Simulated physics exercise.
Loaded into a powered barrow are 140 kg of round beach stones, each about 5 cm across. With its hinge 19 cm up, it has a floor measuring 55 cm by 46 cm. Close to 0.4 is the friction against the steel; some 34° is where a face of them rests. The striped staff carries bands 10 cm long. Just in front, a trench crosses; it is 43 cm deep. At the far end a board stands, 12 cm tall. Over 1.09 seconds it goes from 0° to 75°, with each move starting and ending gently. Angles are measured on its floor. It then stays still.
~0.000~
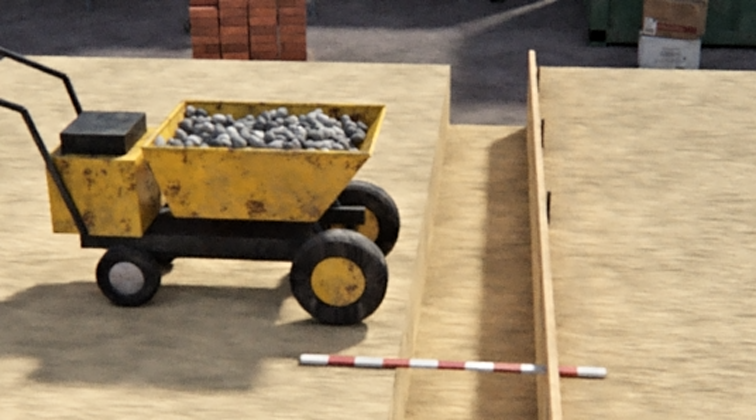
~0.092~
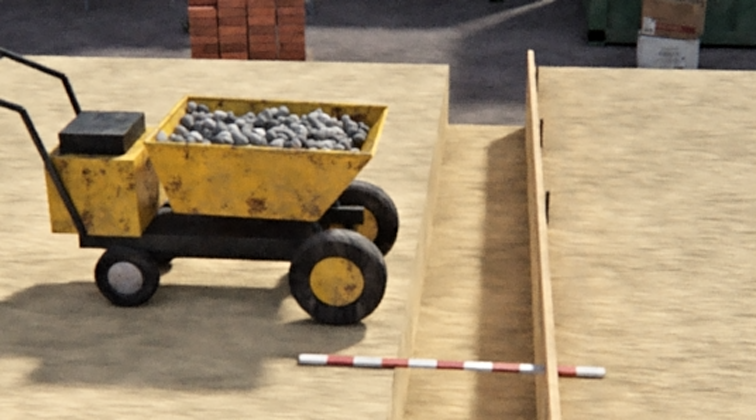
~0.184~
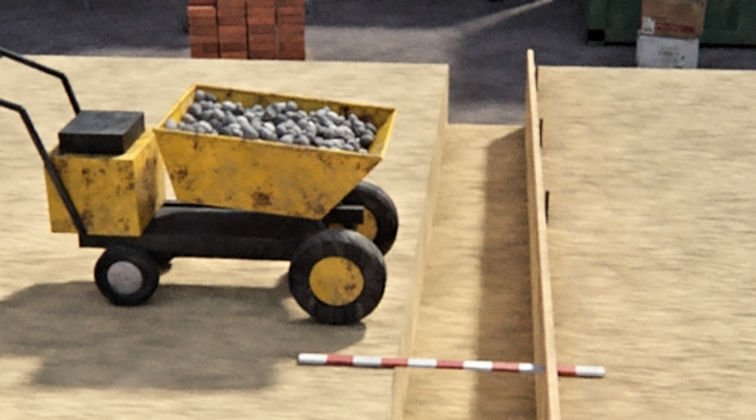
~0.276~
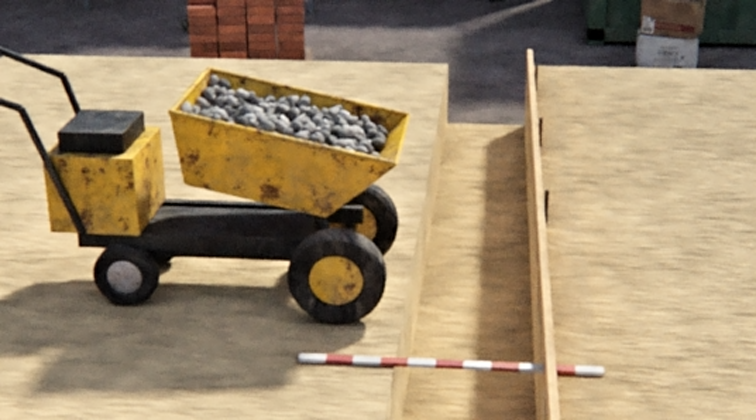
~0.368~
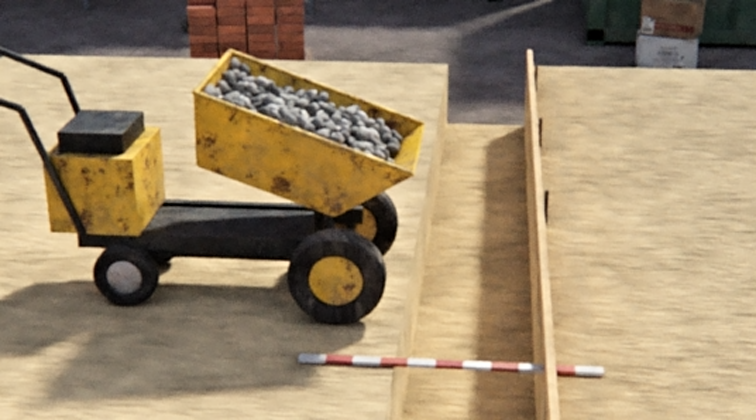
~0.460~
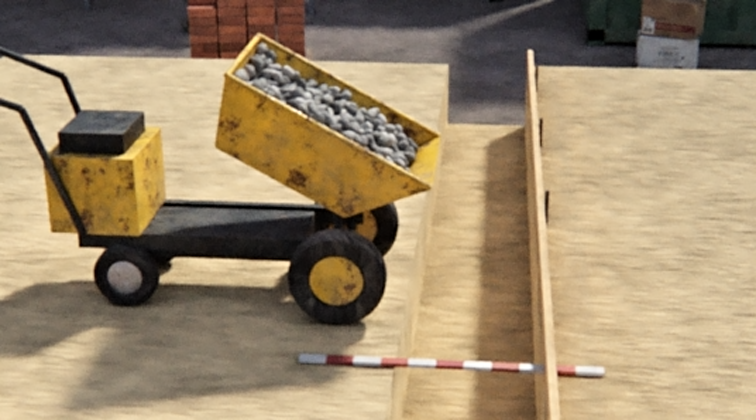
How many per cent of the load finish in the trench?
About 77 per cent.
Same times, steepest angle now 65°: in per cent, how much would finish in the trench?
It would be close to 75 percent.
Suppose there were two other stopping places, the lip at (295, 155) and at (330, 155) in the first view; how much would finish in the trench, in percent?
Near 100 then near 100 percent.
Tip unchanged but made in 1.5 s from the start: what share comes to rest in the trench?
Estimate: About 85 %.
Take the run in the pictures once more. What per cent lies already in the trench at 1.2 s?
Close to 40 per cent has got there by then.
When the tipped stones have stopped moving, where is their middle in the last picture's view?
I'd point to around (505, 377).
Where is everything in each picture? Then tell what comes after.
In the first frame, the tray is at 0°, its lip at (370, 155); the top of the load is at (258, 124).
In the second frame, the tray is at 2°, its lip at (372, 156); the top of the load is at (246, 119); the stones move at 0.3 m/s on average.
In the third frame, the tray is at 6°, its lip at (382, 159); the top of the load is at (230, 110); the stones move at 0.5 m/s on average.
In the fourth frame, lip at (396, 164), floor tilted 12°, highest stones at (217, 94); the stones move at 0.7 m/s on average.
In the fifth frame, lip at (413, 174), floor tilted 20°, highest stones at (231, 77); the stones move at 0.9 m/s on average.
In the sixth frame, lip at (431, 188), floor tilted 29°, highest stones at (258, 62); the stones move at 0.9 m/s on average.
After 0.8 s the floor is at 63°; 99 % in the tray, 1 % in the trench; the foremost stones are at (491, 229).
After 1.2 s the floor is at 75°; 43 % in the tray, 42 % in the trench, 15 % past the trench; the foremost stones are at (625, 298).
After 1.5 s the floor is at 75°; 11 % in the tray, 66 % in the trench, 23 % past the trench; the foremost stones are past the picture's edge.
After 3.5 s the floor is at 75°; 0 % in the tray, 77 % in the trench, 23 % past the trench; the foremost stones are past the picture's edge.
